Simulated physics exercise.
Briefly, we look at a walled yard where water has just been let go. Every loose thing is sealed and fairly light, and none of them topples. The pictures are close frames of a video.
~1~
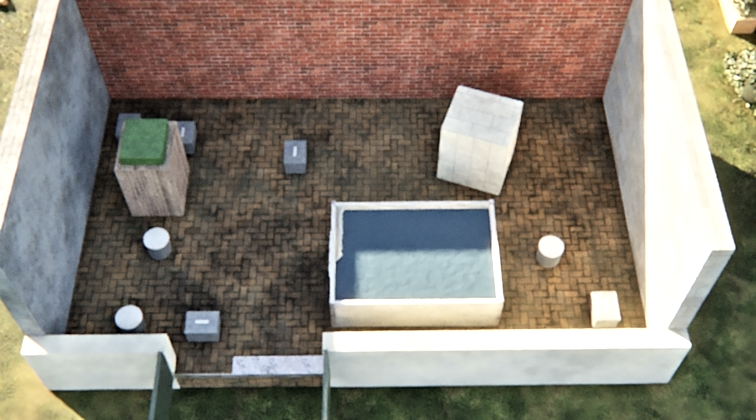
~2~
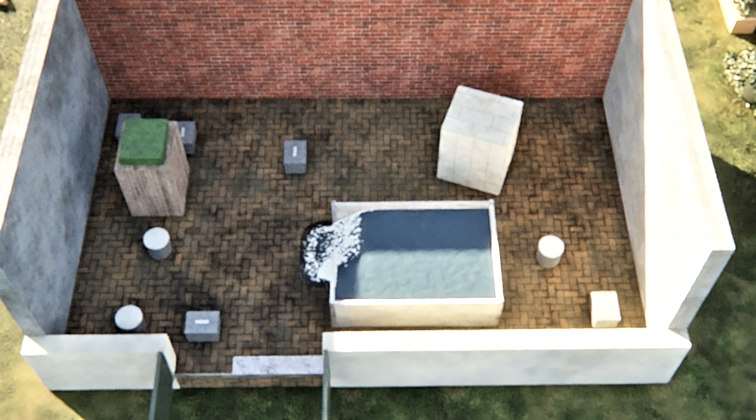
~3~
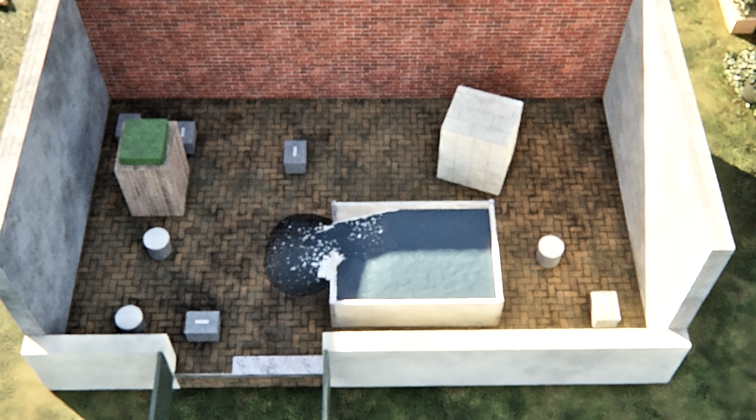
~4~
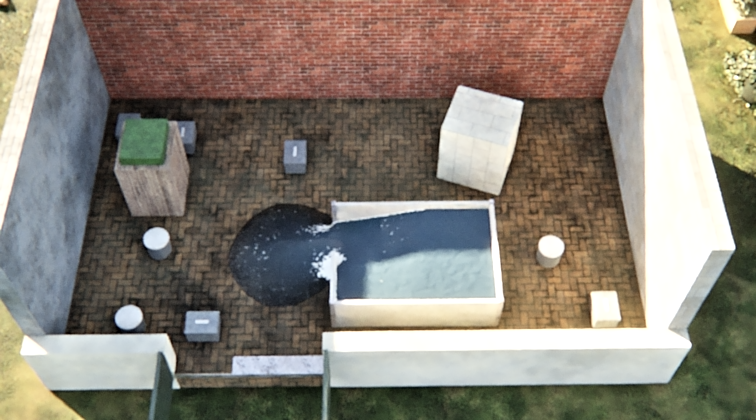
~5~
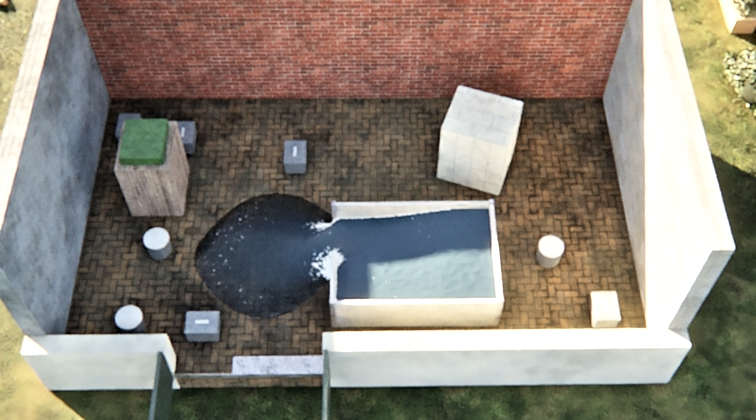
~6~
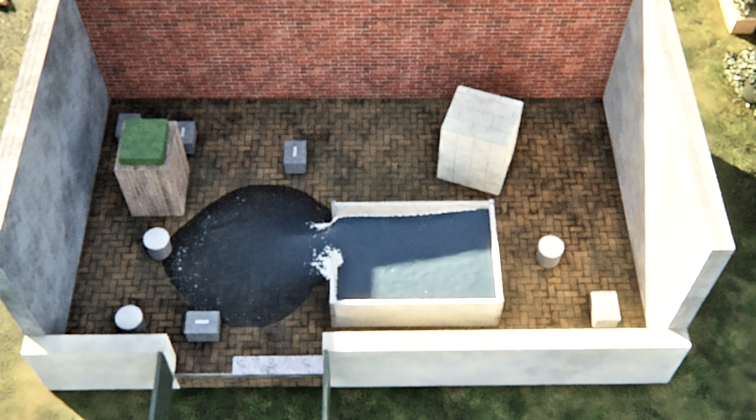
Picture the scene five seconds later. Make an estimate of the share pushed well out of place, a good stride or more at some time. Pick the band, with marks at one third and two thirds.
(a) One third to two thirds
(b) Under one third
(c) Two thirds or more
The answer is a.
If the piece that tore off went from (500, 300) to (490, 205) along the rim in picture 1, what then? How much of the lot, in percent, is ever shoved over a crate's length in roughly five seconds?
Near 20 in a hundred.
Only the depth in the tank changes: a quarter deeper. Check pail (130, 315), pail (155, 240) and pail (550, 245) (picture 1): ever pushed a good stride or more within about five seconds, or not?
The first passed the mark, the next passed the mark, and the last stayed below the mark.
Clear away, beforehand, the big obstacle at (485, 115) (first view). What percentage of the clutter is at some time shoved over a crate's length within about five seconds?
Near 50 in a hundred.
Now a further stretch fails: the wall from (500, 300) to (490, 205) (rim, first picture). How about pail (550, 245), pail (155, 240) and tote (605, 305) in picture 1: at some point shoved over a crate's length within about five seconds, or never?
First over the mark, then below the mark, then over the mark.
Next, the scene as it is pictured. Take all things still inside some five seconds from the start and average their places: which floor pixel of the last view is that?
It lands somewhere near (309, 239).
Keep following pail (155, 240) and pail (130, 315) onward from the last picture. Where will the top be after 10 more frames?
Approximately (95, 239) for one and (83, 331) for the other.
A moment on, 0 of 8 are well off their spots; 0 afloat.
Next, 2 of 8 are well off their spots; 2 afloat.
Later, 0 of 8 are well off their spots; 3 afloat.
In the end, 4 of 8 are well off their spots, and 4 have been at some point; 3 afloat.
